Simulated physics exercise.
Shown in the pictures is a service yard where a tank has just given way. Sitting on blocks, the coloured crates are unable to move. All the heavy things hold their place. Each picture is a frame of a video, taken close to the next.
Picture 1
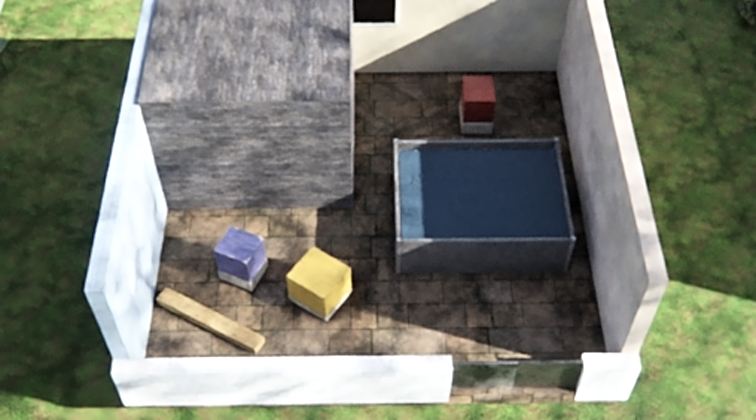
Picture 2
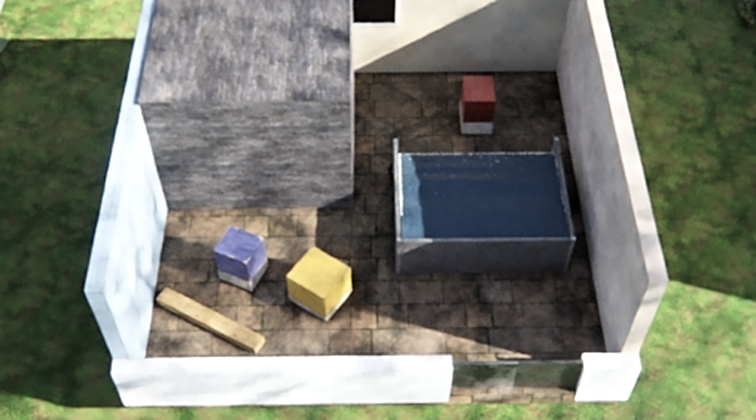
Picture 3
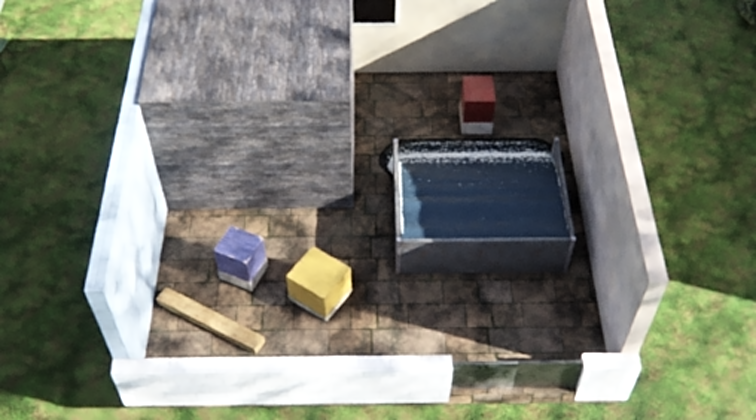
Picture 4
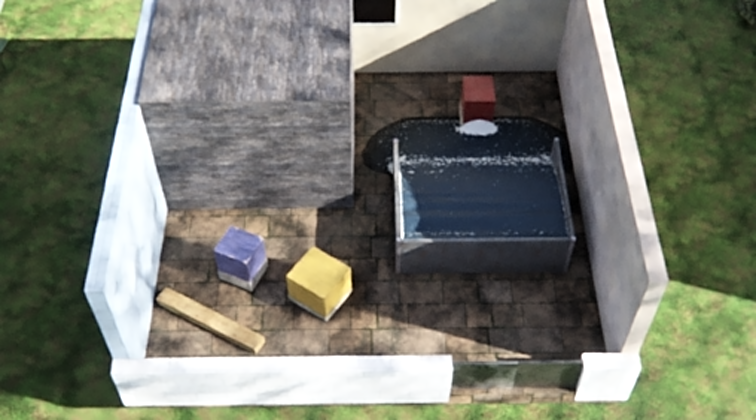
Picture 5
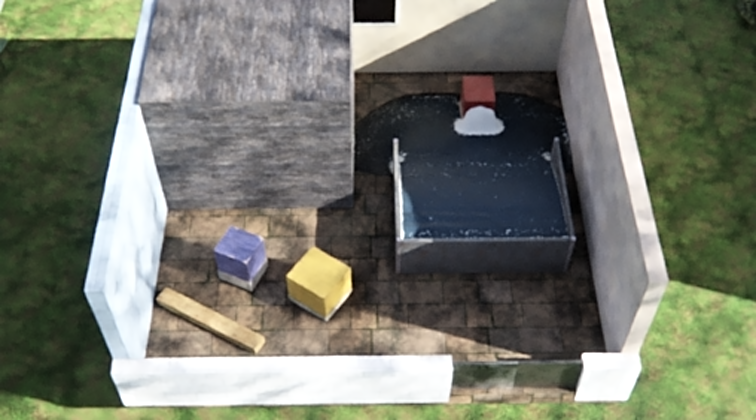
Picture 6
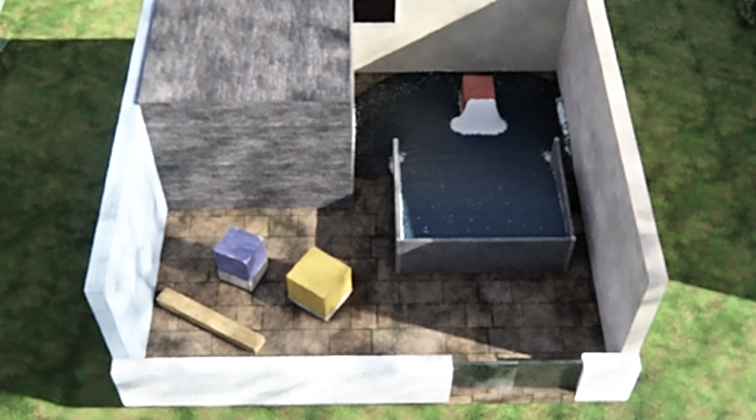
A walled service yard with a paved floor, edged by grass, is seen from high above its low front wall. A grey block-like structure fills the back left, purple and yellow crates and a wooden beam lie at the front left, and a red crate stands behind a water-filled tank on the right. The tank's far side opens and water pours out, foaming against the red crate and spreading across the rear paving.
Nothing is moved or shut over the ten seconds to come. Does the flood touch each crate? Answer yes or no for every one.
Red crate: Yes; yellow crate: Yes; blue crate: No.
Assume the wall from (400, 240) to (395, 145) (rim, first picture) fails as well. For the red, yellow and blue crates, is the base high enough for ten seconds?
As I read it, the red one is never reached; the yellow one gets reached; finally the blue one gets reached.
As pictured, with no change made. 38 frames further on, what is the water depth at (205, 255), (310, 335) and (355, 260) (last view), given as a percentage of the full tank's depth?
Going place by place: 0 %, 2 % and 10 %.
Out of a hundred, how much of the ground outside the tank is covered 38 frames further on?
Some 80 in a hundred.
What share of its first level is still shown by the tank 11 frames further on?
28 per cent or thereabouts.
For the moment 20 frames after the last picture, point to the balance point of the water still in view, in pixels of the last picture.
Near pixel (461, 145).
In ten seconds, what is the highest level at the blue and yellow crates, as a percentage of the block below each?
Roughly 30 percent, then 250 percent.
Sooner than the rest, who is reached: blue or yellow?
I reckon it's the one in yellow.
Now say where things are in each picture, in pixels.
In the first frame, the tank at (480, 191) is whole and still.
In the second frame, the front is at a hidden place, out from the gap on the tank's far side.
In the third frame, water pours out on the tank's far side and has run to a hidden place.
In the fourth frame, water pours out on the tank's far side and has run to (568, 140).
In the fifth frame, water pours out on the tank's far side and has run to (358, 129).
In the sixth frame, water pours out on the tank's far side and has run to (405, 74).
A moment on, water covers 30 % of the floor; the red crate water round its plinth, the yellow crate not reached, the blue crate not reached.
Next, water covers 35 % of the floor; the red crate water round its plinth, the yellow crate not reached, the blue crate not reached.
Then, water covers 45 % of the floor; the red crate water round its plinth, the yellow crate water round its plinth, the blue crate not reached.
Later, water covers 80 % of the floor; the red crate water round its plinth, the yellow crate water round its plinth, the blue crate water round its plinth.
In the end, water covers 100 % of the floor; the red crate was topped, the yellow crate was topped, the blue crate stayed above the water.
